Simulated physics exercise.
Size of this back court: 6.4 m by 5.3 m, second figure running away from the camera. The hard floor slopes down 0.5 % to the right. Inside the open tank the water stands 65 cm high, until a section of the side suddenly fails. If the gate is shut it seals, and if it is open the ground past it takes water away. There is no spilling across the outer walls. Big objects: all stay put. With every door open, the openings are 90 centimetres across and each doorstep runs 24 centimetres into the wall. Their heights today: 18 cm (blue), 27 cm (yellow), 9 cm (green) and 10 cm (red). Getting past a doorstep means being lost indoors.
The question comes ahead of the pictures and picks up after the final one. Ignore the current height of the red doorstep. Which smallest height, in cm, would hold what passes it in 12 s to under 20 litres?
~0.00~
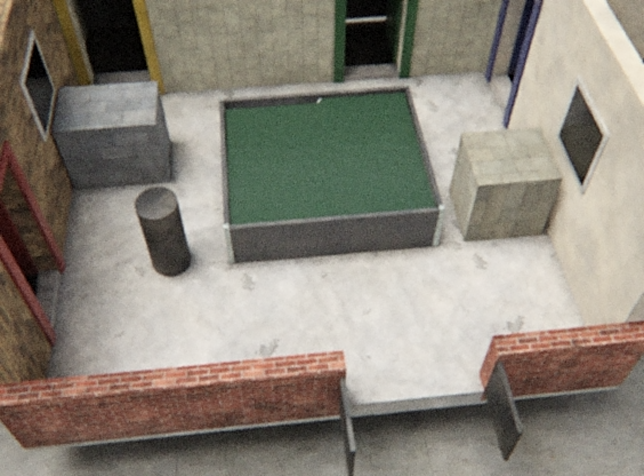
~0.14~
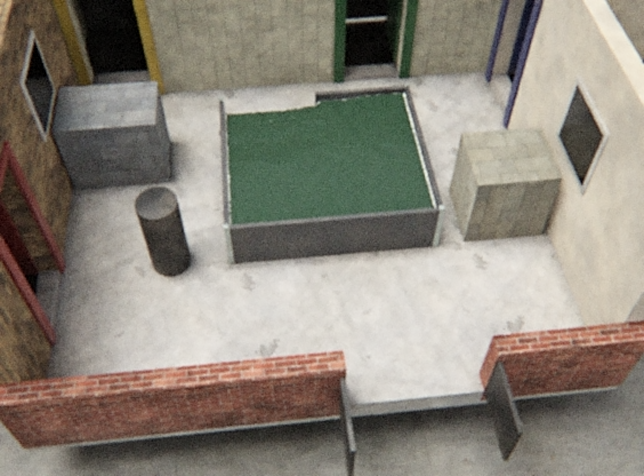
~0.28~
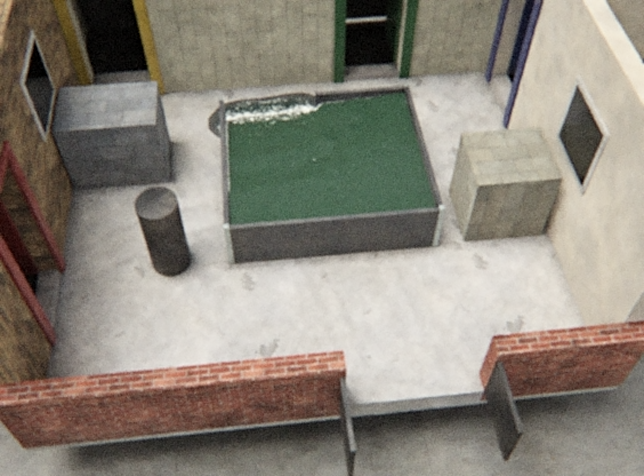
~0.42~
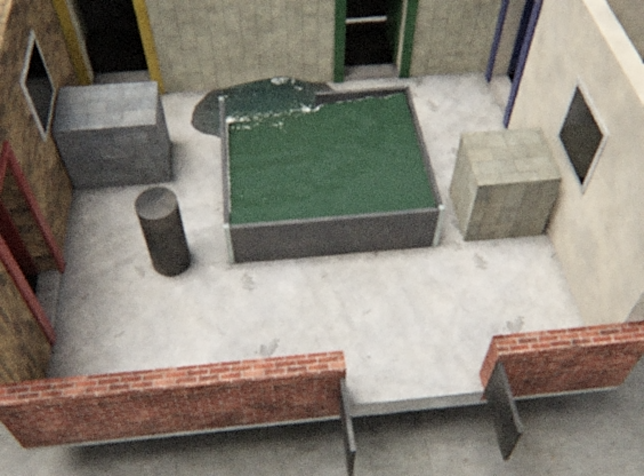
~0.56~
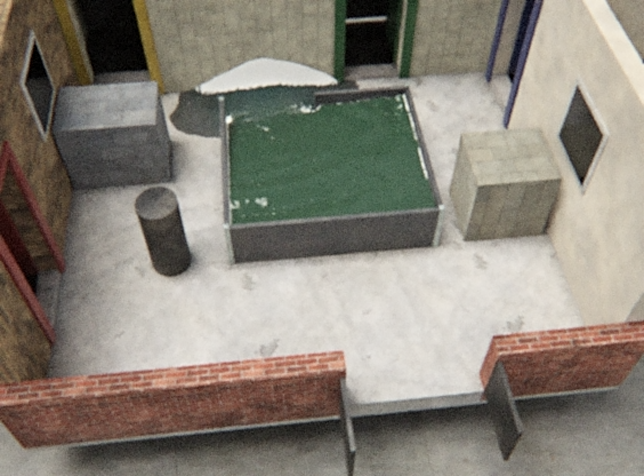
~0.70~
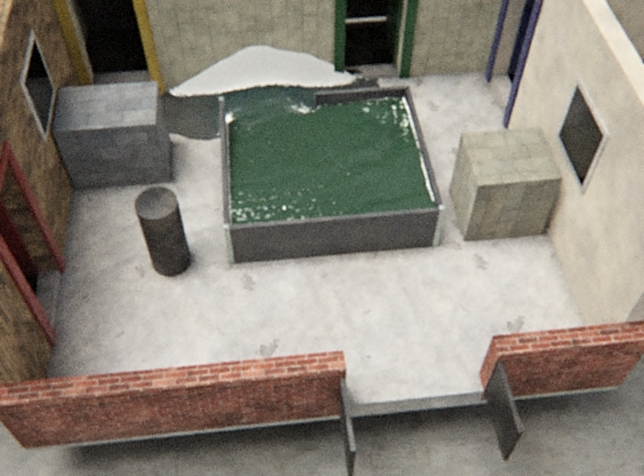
It would have to be roughly 7.5 cm high.
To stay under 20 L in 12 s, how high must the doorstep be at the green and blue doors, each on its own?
Roughly 13.5 cm for the green door and roughly 25 cm for the blue door.
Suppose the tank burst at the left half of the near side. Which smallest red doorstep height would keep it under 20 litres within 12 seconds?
A height of around 15 cm.
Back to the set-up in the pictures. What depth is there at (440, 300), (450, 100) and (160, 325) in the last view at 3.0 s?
I'd read roughly 0, 8 and 0 cm there.
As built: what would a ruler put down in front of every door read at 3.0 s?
At the blue door the depth is 32 cm, at yellow 45 cm, at green 11 cm and at red 2 cm.
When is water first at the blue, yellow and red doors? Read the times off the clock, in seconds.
Blue = 1.6 s, yellow = 1.0 s, red = 2.4 s.
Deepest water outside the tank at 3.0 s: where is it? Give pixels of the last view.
Near (143, 105).
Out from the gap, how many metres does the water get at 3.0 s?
4.6 metres.
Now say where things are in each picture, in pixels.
In the first picture, the open tank at (324, 155) is whole and still, 65 cm deep; the red door at (31, 255) is dry.
In the second picture, the front is at a hidden place, 0.3 m from the gap on the far side; 0.3 m2 of floor is wet, 65 cm left at the back.
In the third picture, water pours out on the far side and has run 0.8 m, to a hidden place; about 11 cm deep outside, 65 cm at the back.
In the fourth picture, the gap is on the far side, the front 1.1 m out at (315, 83); the back of the open tank holds 65 cm.
In the fifth picture, the front is at (349, 81), 1.3 m from the gap on the far side; 2.6 m2 of floor is wet, 65 cm left at the back.
In the sixth picture, the front is at (371, 79), 1.5 m from the gap on the far side; 2.8 m2 of floor is wet, 62 cm left at the back; the red door at (31, 255), 3.9 m from the gap, is still 3.3 m from the nearest water.
After 1.4 s water covers 20 % of the floor, deepest (54 cm) near (259, 89); it has not reached the red door.
After 3.0 s water covers 45 % of the floor, deepest (45 cm) near (143, 105); 2 cm at the red door, 0 litres in over its 10 cm doorstep.
After 12.0 s water covers 100 % of the floor, deepest (16 cm) near (433, 178); 7 cm at the red door, 5 litres in over its 10 cm doorstep.
At the red door as built, the water arrived by 2.5 s and peaked near 12 cm at 6.2 s.
Run again over the same 12 s with other heights there, 30 litres in over 6.5 cm, 12 litres over 8.5 cm. The limit of 20 litres is kept from about 7.5 cm up.
